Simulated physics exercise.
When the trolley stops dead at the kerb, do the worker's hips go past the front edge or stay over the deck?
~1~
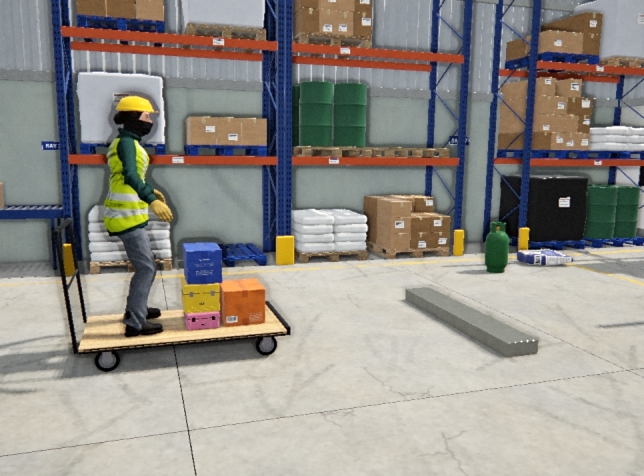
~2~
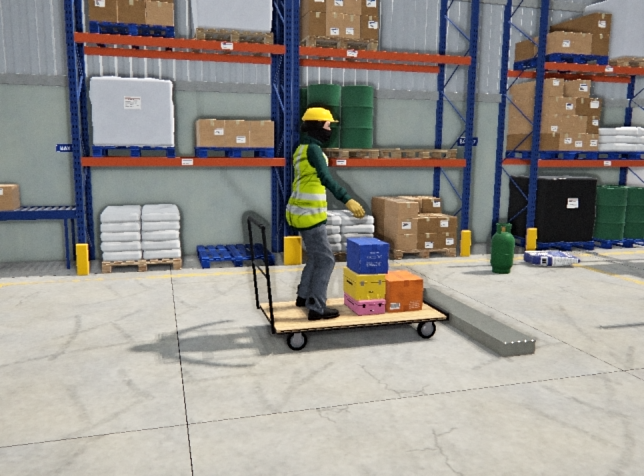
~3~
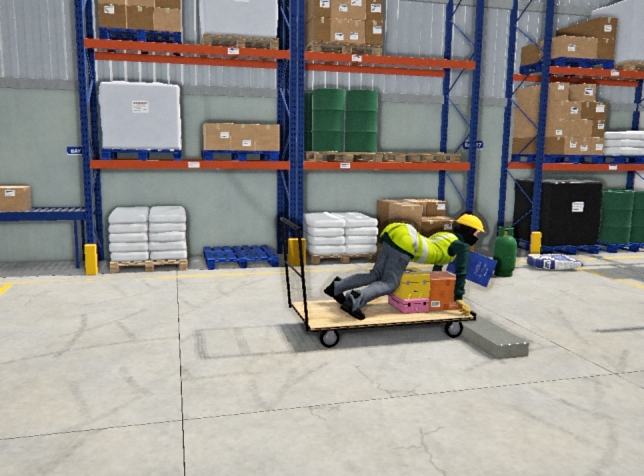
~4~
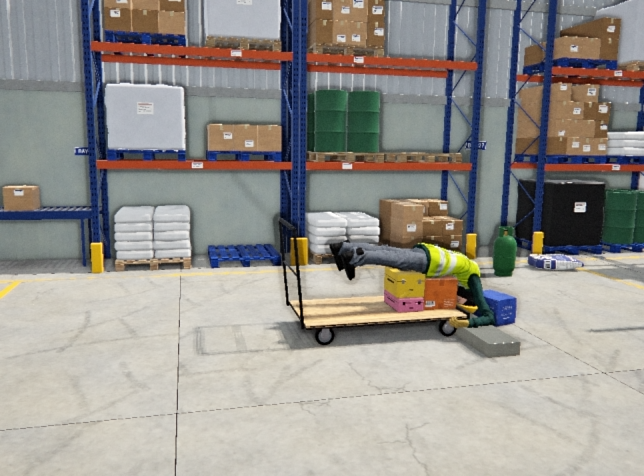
The worker's hips stay over the deck. The worker ends up draped forward across the remaining boxes, with head and arms hanging down past the front edge.
